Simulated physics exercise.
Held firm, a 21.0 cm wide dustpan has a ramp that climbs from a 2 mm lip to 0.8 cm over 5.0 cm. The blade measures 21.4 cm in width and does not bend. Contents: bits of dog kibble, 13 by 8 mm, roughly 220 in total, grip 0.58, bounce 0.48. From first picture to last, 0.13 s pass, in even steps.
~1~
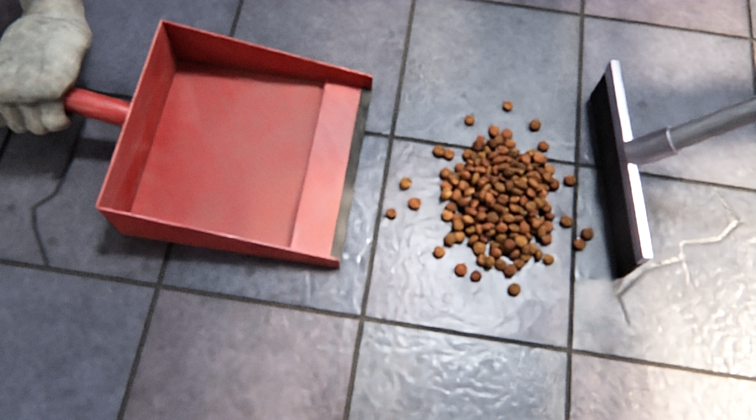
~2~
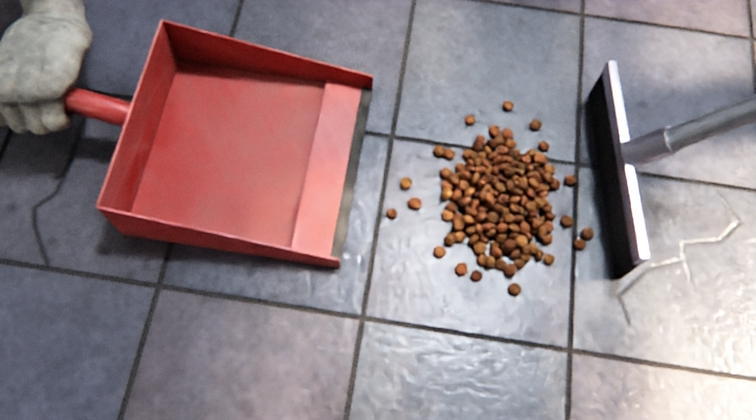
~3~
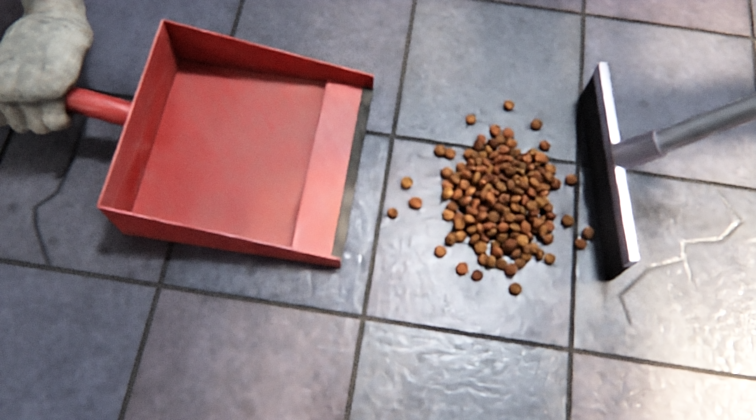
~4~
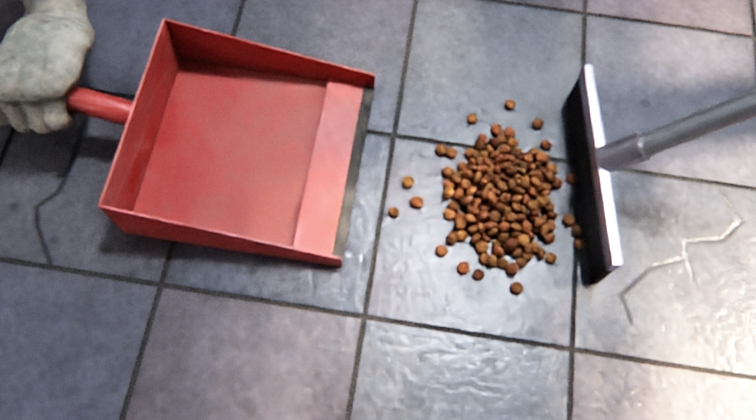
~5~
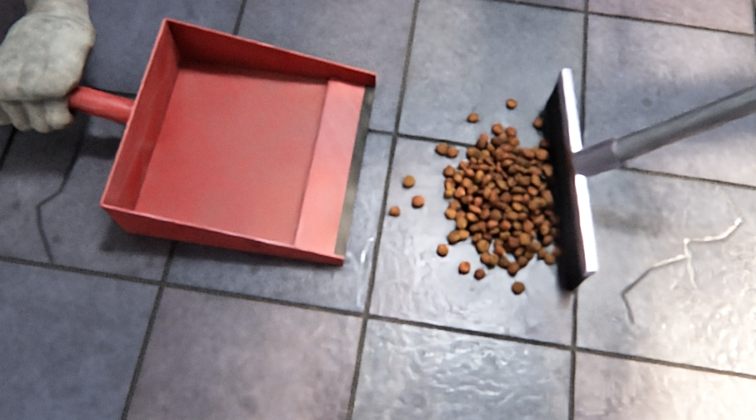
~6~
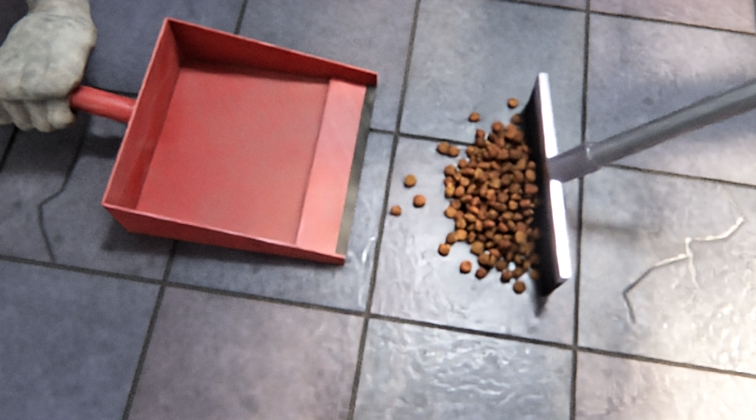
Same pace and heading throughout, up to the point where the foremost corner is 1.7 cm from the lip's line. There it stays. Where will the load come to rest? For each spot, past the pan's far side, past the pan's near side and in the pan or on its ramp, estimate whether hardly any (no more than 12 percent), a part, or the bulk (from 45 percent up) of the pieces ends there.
Far side: Hardly any. Near side: A part. Pan: The bulk.
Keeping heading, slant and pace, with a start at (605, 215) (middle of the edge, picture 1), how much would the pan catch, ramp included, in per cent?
50 per cent, roughly.
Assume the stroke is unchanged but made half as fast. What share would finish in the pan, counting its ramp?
Share: About 35 %.
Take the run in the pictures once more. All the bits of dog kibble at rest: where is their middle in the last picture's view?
Near (333, 222).
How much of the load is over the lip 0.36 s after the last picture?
It's near 50 percent at that moment.
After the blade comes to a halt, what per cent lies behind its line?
About 0 per cent.
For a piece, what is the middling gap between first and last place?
That distance is around 20 cm.
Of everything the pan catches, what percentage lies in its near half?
Around 70 in a hundred.
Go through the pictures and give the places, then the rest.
The first frame shows blade from (642, 258) to (611, 70), moved 0.0 cm, 0 of the pieces shifted so far; middle of the pieces at (506, 197); pan at (236, 155).
The second frame shows blade from (639, 259) to (608, 70), moved 0.3 cm, 0 of the pieces shifted so far; middle of the pieces at (506, 196).
The third frame shows blade from (629, 261) to (599, 72), moved 1.5 cm, 0 of the pieces shifted so far; middle of the pieces at (507, 196).
The fourth frame shows blade from (613, 265) to (585, 75), moved 3.2 cm, 1 of the pieces shifted so far; middle of the pieces at (508, 195).
The fifth frame shows blade from (588, 271) to (563, 79), moved 5.8 cm, 26 of the pieces shifted so far; middle of the pieces at (509, 195).
The sixth frame shows blade from (562, 277) to (540, 83), moved 8.5 cm, 165 of the pieces shifted so far; middle of the pieces at (501, 195); pan at (241, 152).
Then, 0.10 s after the last picture, middle of the blade 9 cm from the lip; 0 % over the lip, far side 0 %, near side 10 %.
Then, 0.16 s after the last picture, middle of the blade 5 cm from the lip; 15 % over the lip, far side 0 %, near side 20 %.
Then, 0.36 s after the last picture, middle of the blade 3 cm from the lip; 50 % over the lip, far side 0 %, near side 25 %.
In the end, far side 0 %, near side 25 %, pan 50 %, in front of the lip or behind the blade 25 %.
